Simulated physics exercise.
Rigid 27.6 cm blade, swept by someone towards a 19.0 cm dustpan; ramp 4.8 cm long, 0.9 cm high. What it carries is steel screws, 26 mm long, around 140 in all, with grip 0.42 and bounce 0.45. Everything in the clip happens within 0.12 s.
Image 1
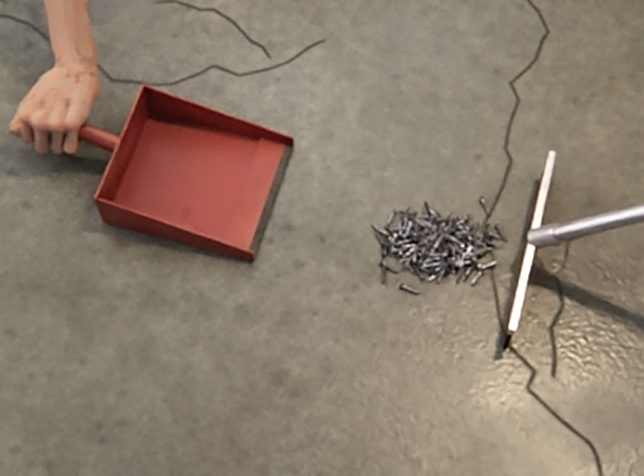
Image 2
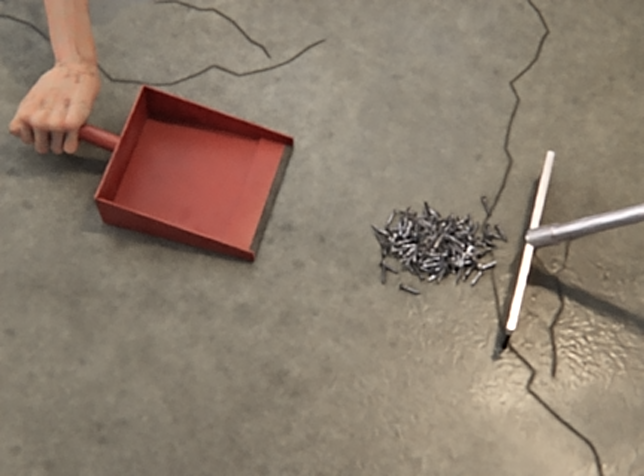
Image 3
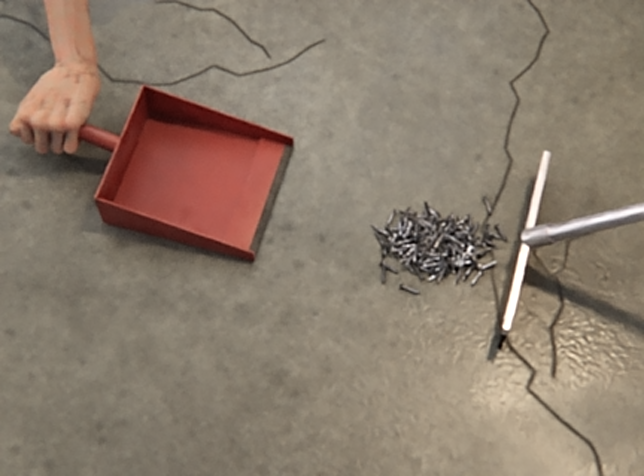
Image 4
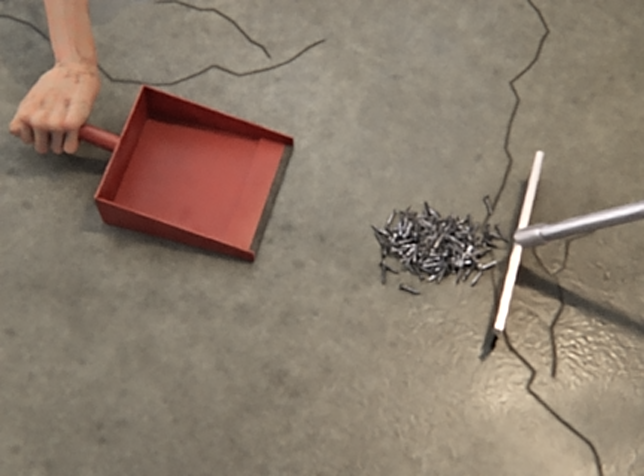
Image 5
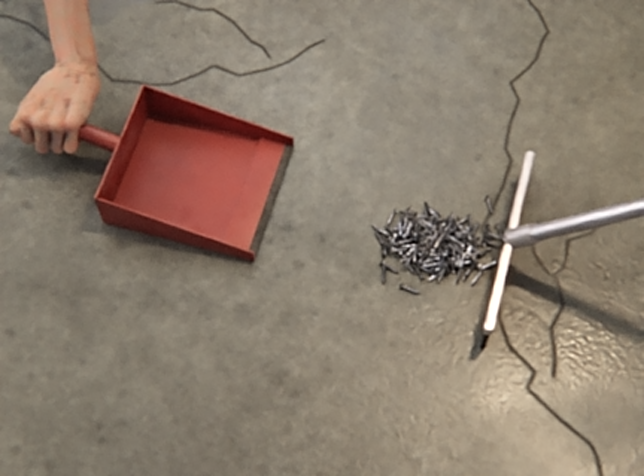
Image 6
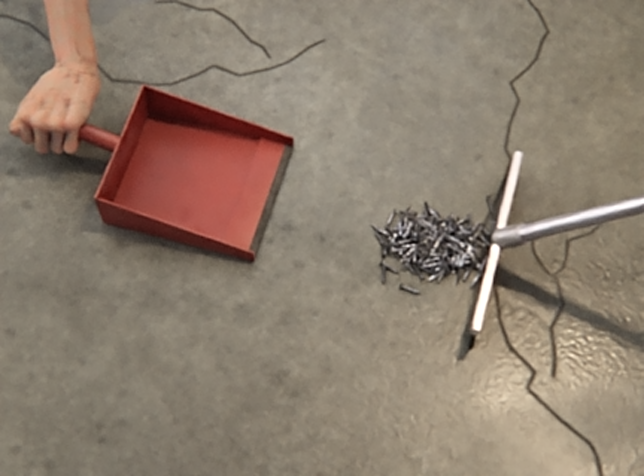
A thin, pale-edged blade on a metal pole slides slowly left across a cracked grey concrete floor, seen from above at a slight angle. It closes the small gap to a loose heap of dark steel screws right of centre and nudges a few at the near edge. At left, a hand holds a red dustpan still, its open side facing the heap, and the camera stays fixed.
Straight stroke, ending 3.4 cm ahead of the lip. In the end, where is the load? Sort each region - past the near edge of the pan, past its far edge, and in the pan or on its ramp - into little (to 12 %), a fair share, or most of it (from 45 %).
Past the pan's near side: A fair share, past the pan's far side: Little, in the pan or on its ramp: A fair share.
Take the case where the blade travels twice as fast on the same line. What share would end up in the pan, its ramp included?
About 55 %.
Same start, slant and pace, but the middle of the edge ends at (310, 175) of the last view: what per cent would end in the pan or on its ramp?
About 40 %.
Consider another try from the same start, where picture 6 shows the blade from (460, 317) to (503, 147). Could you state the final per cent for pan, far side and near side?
Final per cent - pan 55, far 5, near 5.
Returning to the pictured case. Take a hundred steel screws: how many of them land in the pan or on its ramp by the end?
Roughly 25 per cent.
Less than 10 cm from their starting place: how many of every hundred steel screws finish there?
Roughly 0 in a hundred.
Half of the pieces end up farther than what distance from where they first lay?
Near 24 cm.
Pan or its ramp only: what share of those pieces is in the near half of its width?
Roughly 70 percent.
Then, 0.22 s after the last picture, middle of the blade 17 cm from the lip; 0 % over the lip, far side 0 %, near side 5 %.
Then, 0.37 s after the last picture, middle of the blade 8 cm from the lip; 0 % over the lip, far side 0 %, near side 10 %.
Then, 0.64 s after the last picture, middle of the blade 3 cm from the lip; 25 % over the lip, far side 0 %, near side 20 %.
In the end, near side 20 %, far side 0 %, pan 25 %, in front of the lip or behind the blade 50 %.
